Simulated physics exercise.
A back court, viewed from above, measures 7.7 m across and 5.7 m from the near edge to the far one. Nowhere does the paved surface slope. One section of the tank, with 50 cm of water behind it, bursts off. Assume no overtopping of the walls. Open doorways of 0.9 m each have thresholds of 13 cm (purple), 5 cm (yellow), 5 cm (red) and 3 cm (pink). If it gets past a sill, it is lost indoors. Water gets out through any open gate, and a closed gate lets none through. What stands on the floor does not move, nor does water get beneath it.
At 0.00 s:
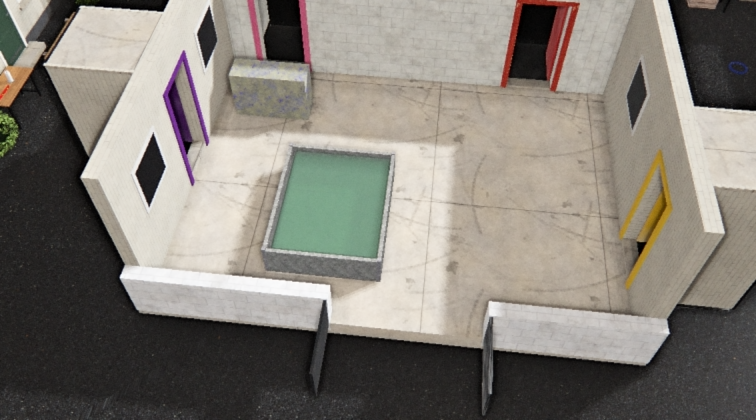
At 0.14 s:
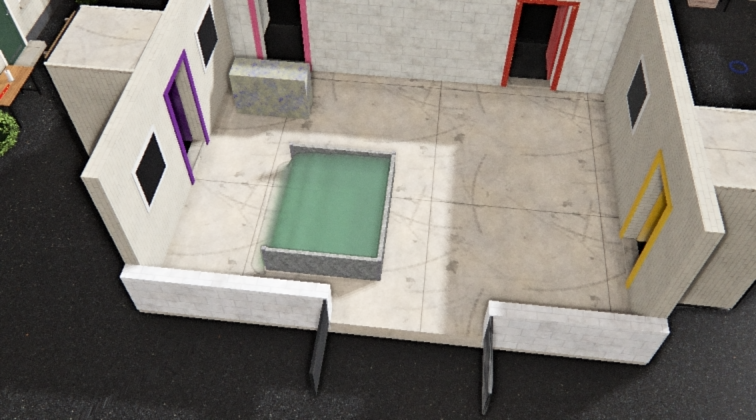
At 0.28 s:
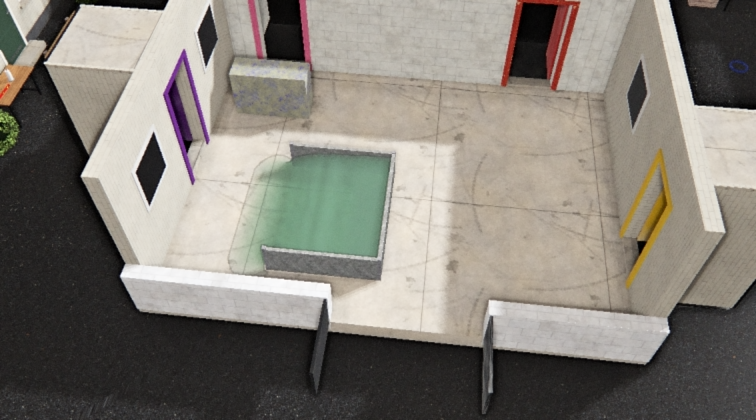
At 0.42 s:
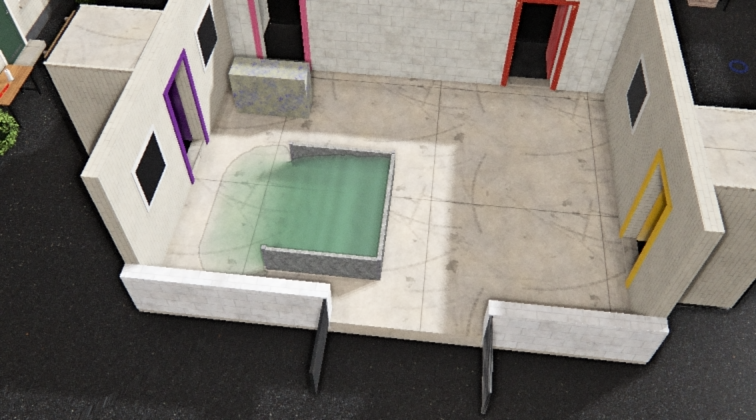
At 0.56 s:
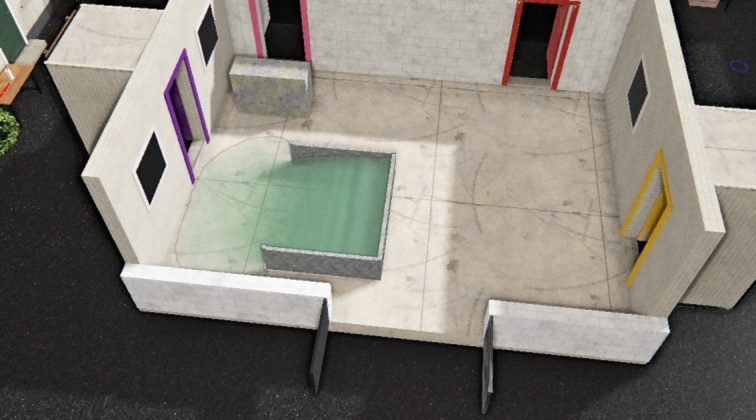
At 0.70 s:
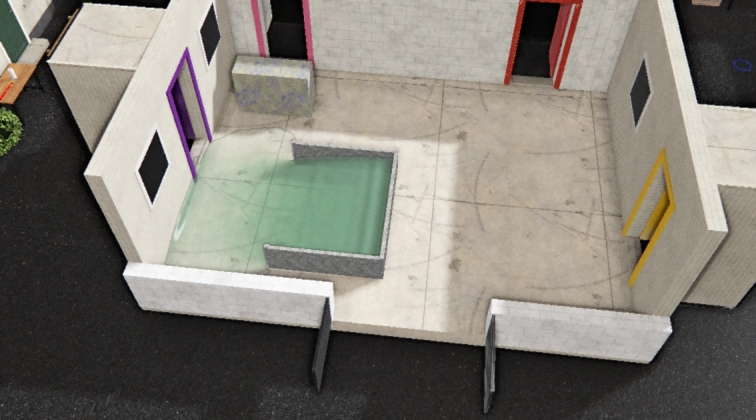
A walled courtyard holds a tank whose left side opens, and green water spreads leftward across the floor.
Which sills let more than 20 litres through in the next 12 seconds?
In order: The purple door overruns the limit; the yellow door stops short of the limit; the red door stops short of the limit; the pink door overruns the limit.
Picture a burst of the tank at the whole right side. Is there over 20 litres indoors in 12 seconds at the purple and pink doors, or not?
With respect to that limit, purple ends up inside it, pink ends up inside it.
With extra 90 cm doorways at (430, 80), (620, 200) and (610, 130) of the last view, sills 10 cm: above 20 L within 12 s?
Result in order - not enough, not enough, not enough.
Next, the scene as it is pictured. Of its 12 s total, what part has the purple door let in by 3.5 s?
Estimate: Around 95 per cent.
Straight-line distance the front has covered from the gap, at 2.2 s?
About 4.2 m.
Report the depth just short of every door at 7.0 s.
You'd get purple at 9 cm, yellow at 4 cm, red at 4 cm, and pink at 4 cm.
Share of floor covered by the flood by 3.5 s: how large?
Wet share: Near 35 percent.
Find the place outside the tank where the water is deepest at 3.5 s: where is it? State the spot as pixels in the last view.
Look around (237, 70).
After 1.4 s water covers 20 % of the floor and is deepest (36 cm) near (195, 211); purple door 27 cm at the sill, 26 L in, yellow door not reached, red door not reached, pink door not reached.
After 2.2 s water covers 20 % of the floor and is deepest (38 cm) near (160, 279); purple door 26 cm at the sill, 80 L in, yellow door not reached, red door not reached, pink door not reached.
After 3.5 s water covers 35 % of the floor and is deepest (26 cm) near (237, 70); purple door 17 cm at the sill, 122 L in, yellow door not reached, red door not reached, pink door 8 cm at the sill, 7 L in.
After 7.0 s water covers 80 % of the floor and is deepest (10 cm) near (237, 70); purple door 9 cm at the sill, 127 L in, yellow door 4 cm at the sill, 0 L in, red door 4 cm at the sill, 0 L in, pink door 4 cm at the sill, 31 L in.
After 12.0 s water covers 90 % of the floor and is deepest (8 cm) near (218, 174); purple door 7 cm at the sill, 127 L in, yellow door 4 cm at the sill, 0 L in, red door 6 cm at the sill, 1 L in, pink door 3 cm at the sill, 34 L in.
